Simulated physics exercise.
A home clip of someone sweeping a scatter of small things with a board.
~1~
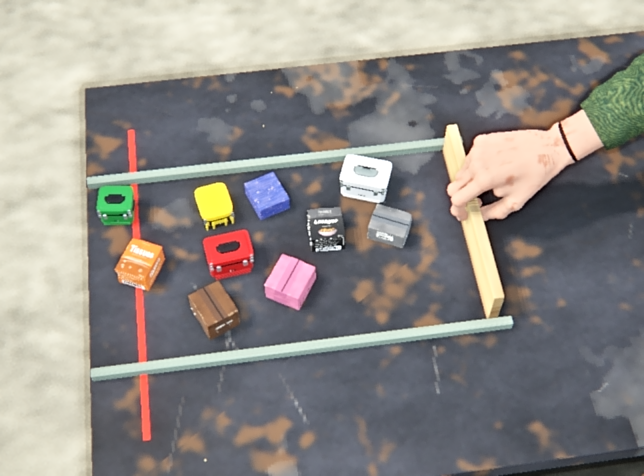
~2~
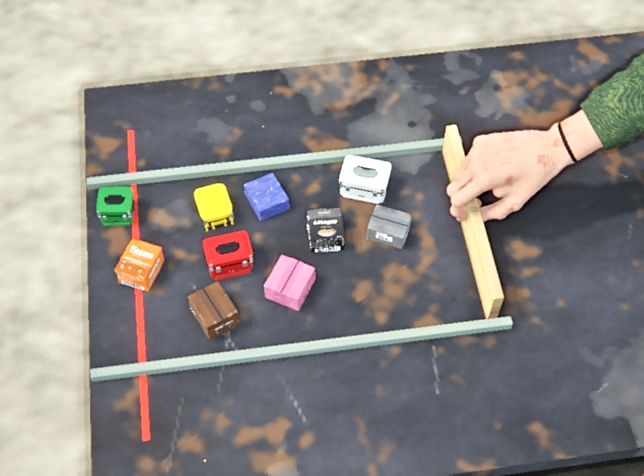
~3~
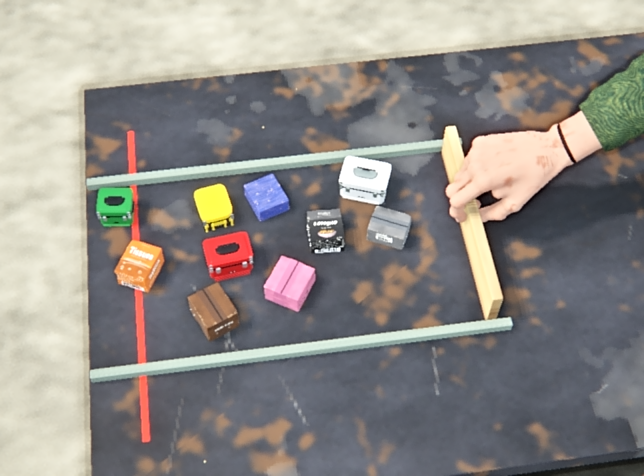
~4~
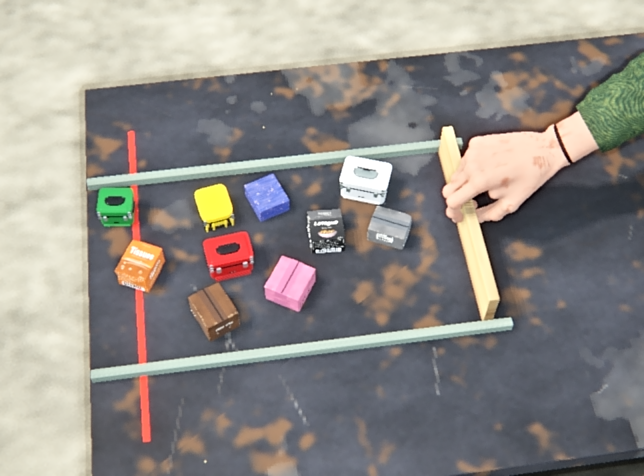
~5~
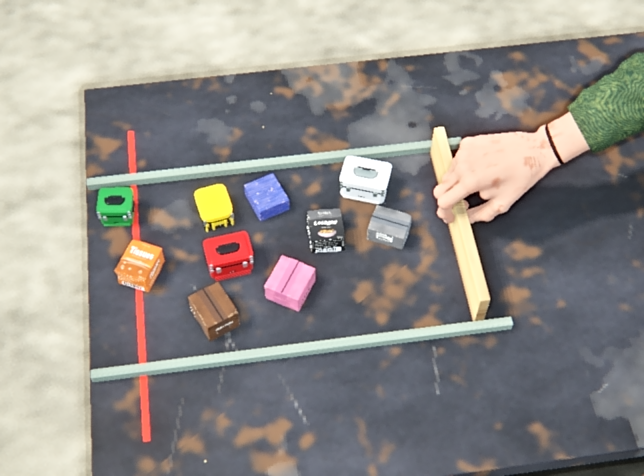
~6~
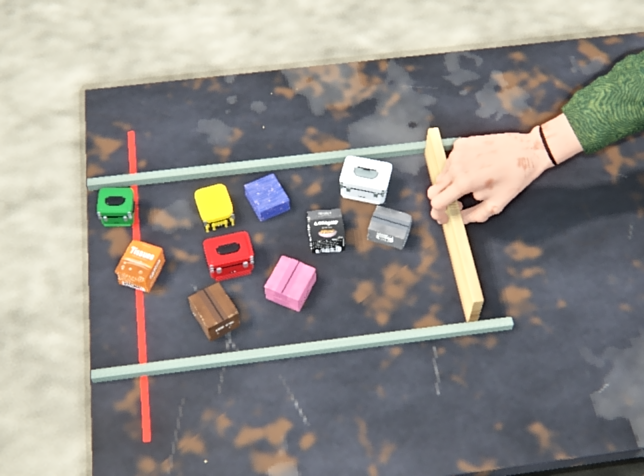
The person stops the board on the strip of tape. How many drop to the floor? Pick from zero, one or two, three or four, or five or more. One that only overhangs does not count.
As it turns out, the number that fall off is five or more.
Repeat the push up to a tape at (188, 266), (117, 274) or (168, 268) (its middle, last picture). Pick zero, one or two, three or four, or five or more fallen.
The falls would be one or two; five or more; three or four.
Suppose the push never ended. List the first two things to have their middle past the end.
In order: The orange box, the green case.
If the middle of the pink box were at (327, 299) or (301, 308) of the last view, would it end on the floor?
In that order, it is kept; stays on.
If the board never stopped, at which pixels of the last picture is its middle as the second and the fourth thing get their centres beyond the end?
First at (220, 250), next at (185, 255).
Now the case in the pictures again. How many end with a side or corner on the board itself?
It touches 3.
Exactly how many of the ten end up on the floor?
The count is 7.
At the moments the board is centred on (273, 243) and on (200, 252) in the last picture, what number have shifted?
8 and 10.
Soon after, none off yet; green case at rest near (117, 208); orange box at rest near (141, 266); brown box at rest near (214, 312).
After that, none off yet; green case at rest near (117, 208); orange box moving near (135, 267); brown box at rest near (214, 312).
And then, two off so far; green case on its side near (62, 243); orange box on its way down near (65, 323); brown box displaced well along near (143, 322).
In the end, the number that fall off is five or more; gone, black box, blue block, red case, yellow case, brown box, orange box and green case.
